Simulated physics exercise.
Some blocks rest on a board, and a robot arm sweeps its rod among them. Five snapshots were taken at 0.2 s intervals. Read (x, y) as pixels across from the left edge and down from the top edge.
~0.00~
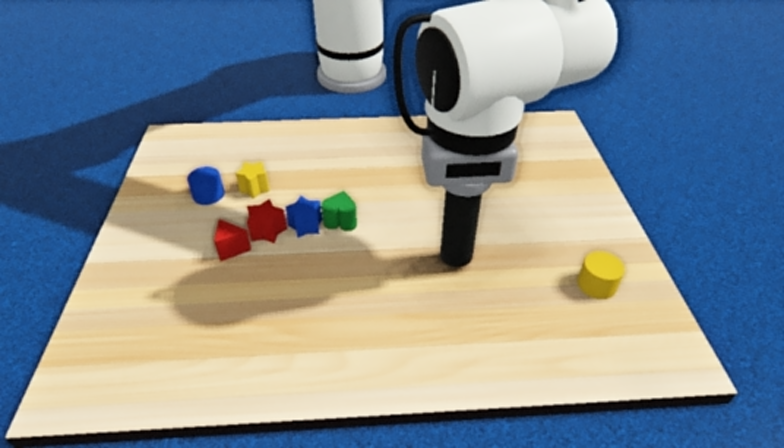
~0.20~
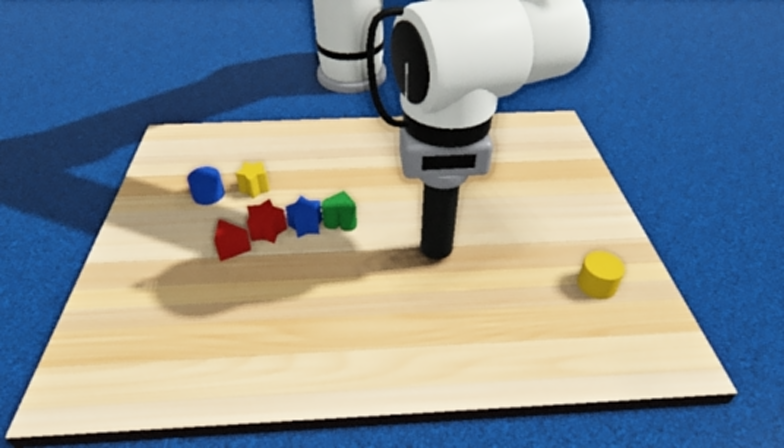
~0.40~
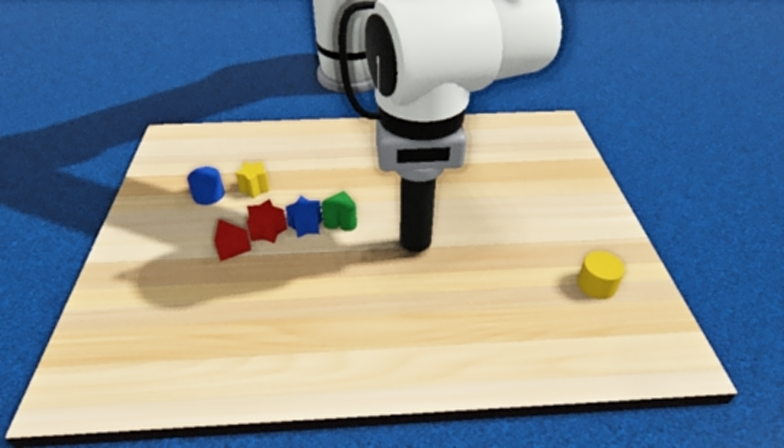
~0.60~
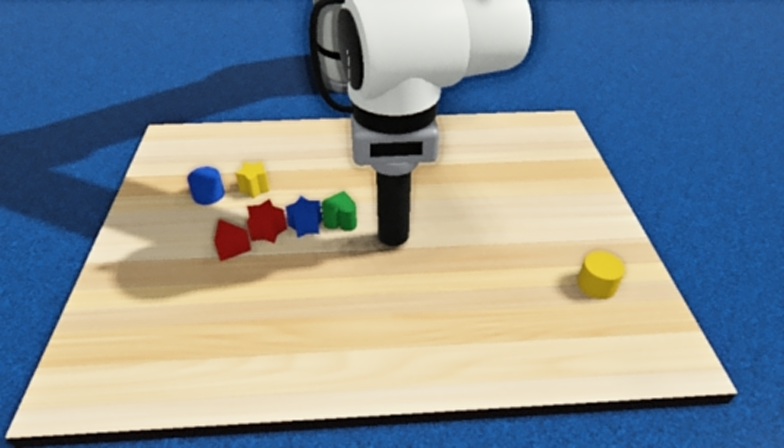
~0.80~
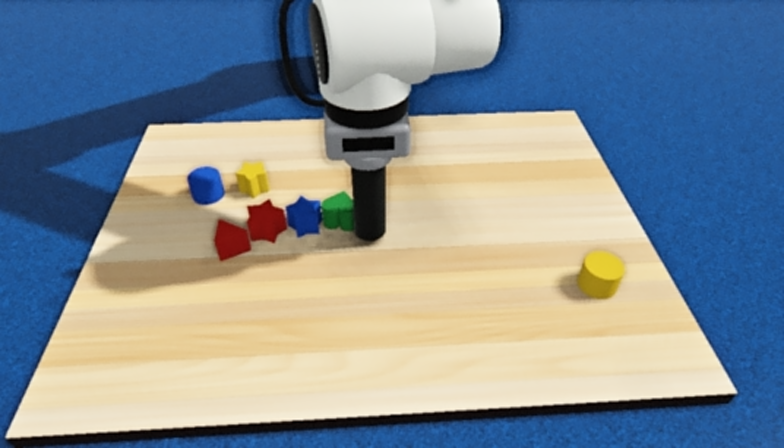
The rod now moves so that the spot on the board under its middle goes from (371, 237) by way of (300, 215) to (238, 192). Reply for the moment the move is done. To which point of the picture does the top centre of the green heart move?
At roughly (302, 175).
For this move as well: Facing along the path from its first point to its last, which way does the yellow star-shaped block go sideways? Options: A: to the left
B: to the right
The correct letter is B.
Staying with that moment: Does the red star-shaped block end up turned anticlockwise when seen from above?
Yes, it checks out.
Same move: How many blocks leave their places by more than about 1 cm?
My prediction: No fewer than three blocks.
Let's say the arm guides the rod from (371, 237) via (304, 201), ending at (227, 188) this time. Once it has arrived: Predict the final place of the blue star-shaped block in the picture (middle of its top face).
The middle of its upper face should be somewhere near (257, 192).
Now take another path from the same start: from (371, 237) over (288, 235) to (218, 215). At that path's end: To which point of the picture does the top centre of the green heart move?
When the path ends, it will be at (324, 193).
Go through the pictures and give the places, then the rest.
The first frame shows rod's lower end (456, 256); yellow star-shaped block (251, 169); red star-shaped block (263, 211); blue star-shaped block (303, 206); green heart (340, 202).
The second frame shows rod (436, 248); blocks still.
The third frame shows rod (416, 241); blocks still.
The fourth frame shows rod (394, 235); blocks still.
The fifth frame shows rod (370, 230); yellow star-shaped block (251, 169); red star-shaped block (263, 211); blue star-shaped block (303, 206); green heart (340, 202).
On the path given first. One third of the way, rod (321, 216); blue star-shaped block (291, 199), turned 65° anticlockwise; green heart (312, 182), turned 65° clockwise.
Two thirds of the way, rod (276, 201); red star-shaped block (244, 213), turned 40° anticlockwise; blue star-shaped block (245, 191), turned 90° anticlockwise; green heart (302, 175).
At the end, rod (237, 186); yellow star-shaped block (236, 156), turned 35° clockwise; red star-shaped block (244, 213), turned 40° anticlockwise; blue star-shaped block (220, 189), turned 145° anticlockwise; green heart (302, 175), turned 145° clockwise.
